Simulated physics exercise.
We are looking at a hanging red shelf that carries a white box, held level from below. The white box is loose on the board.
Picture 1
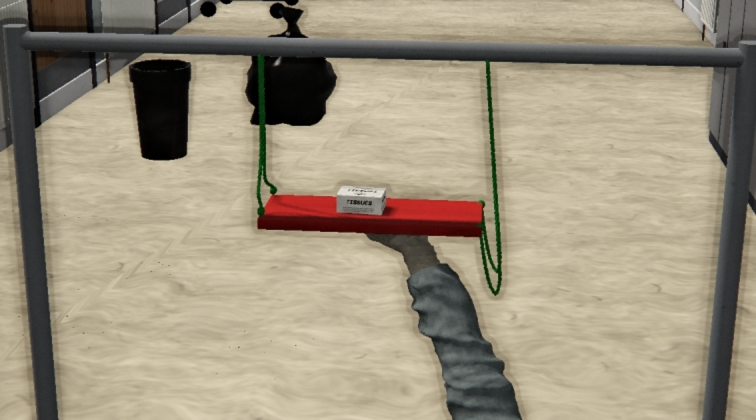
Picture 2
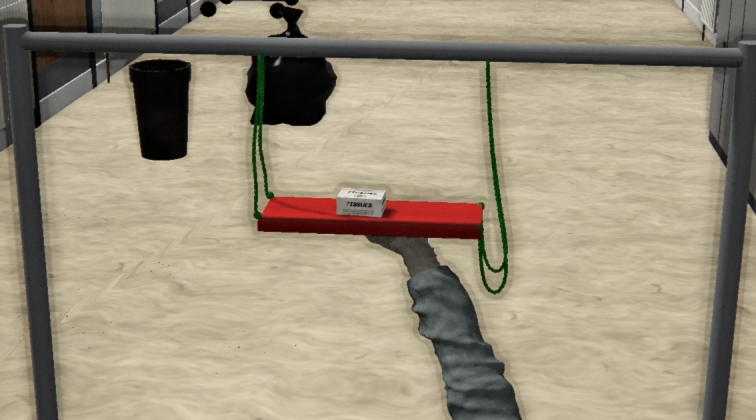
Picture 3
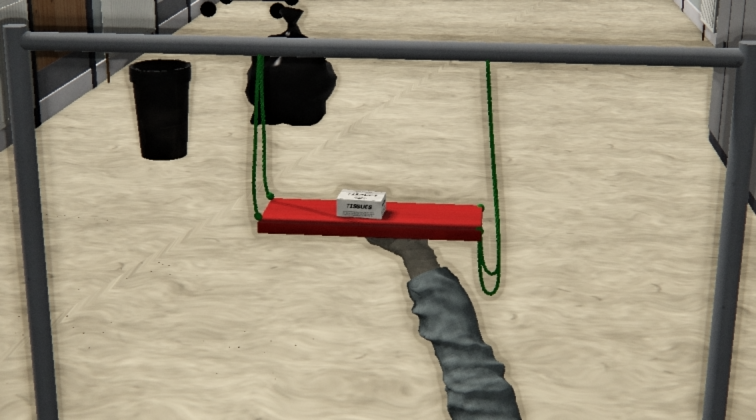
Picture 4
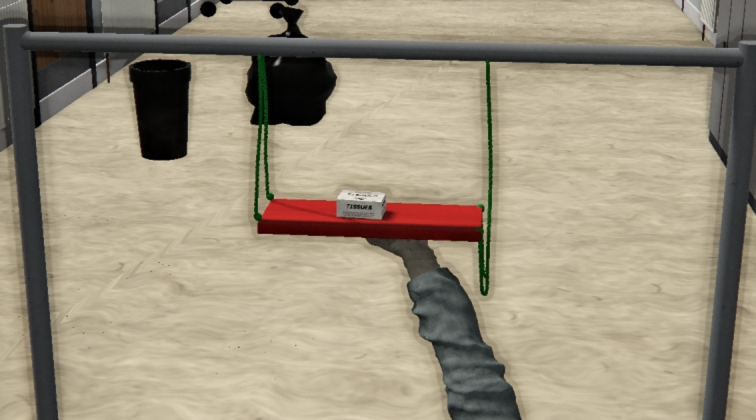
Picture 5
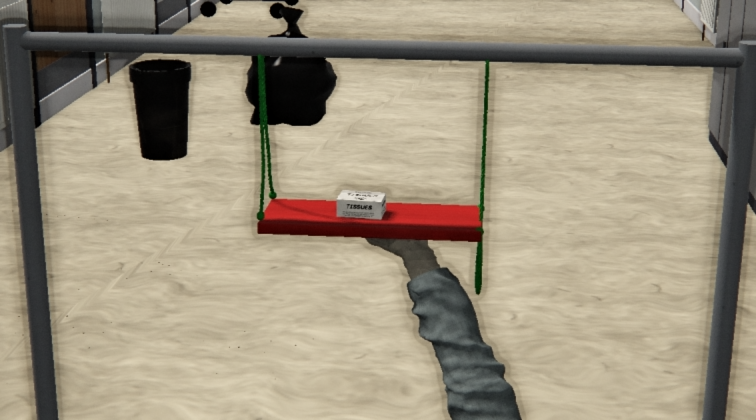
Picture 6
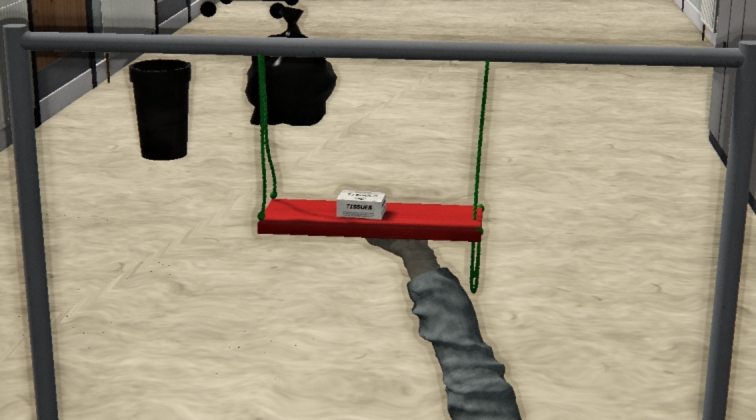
In a hallway, a hand held a red hanging shelf level from below with a white box resting on it, and little moved except the slack green cords, which swayed slightly at the sides.
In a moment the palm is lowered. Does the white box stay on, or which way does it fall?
The white box tumbles from the right end.
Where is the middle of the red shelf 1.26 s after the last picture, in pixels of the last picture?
By then it is at (367, 284).
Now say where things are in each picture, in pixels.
The first picture shows white box (362, 200); red shelf (368, 229).
The second picture shows white box (362, 202).
The third picture shows white box (362, 204).
The fourth picture shows white box (362, 205); red shelf (368, 233).
The fifth picture shows white box (362, 205).
The sixth picture shows white box (362, 205); red shelf (368, 233); left shoelaces almost straight; right shoelaces slack, hanging in a loop.
Then, 0.60 s on from there, board tipped 33° down to the right; box falling near (520, 387).
Then, 1.26 s on from there, board tipped 41° down to the right; box on the floor.
In the end, board tipped 42° down to the right; box on the floor. The white box is shed rightwards.
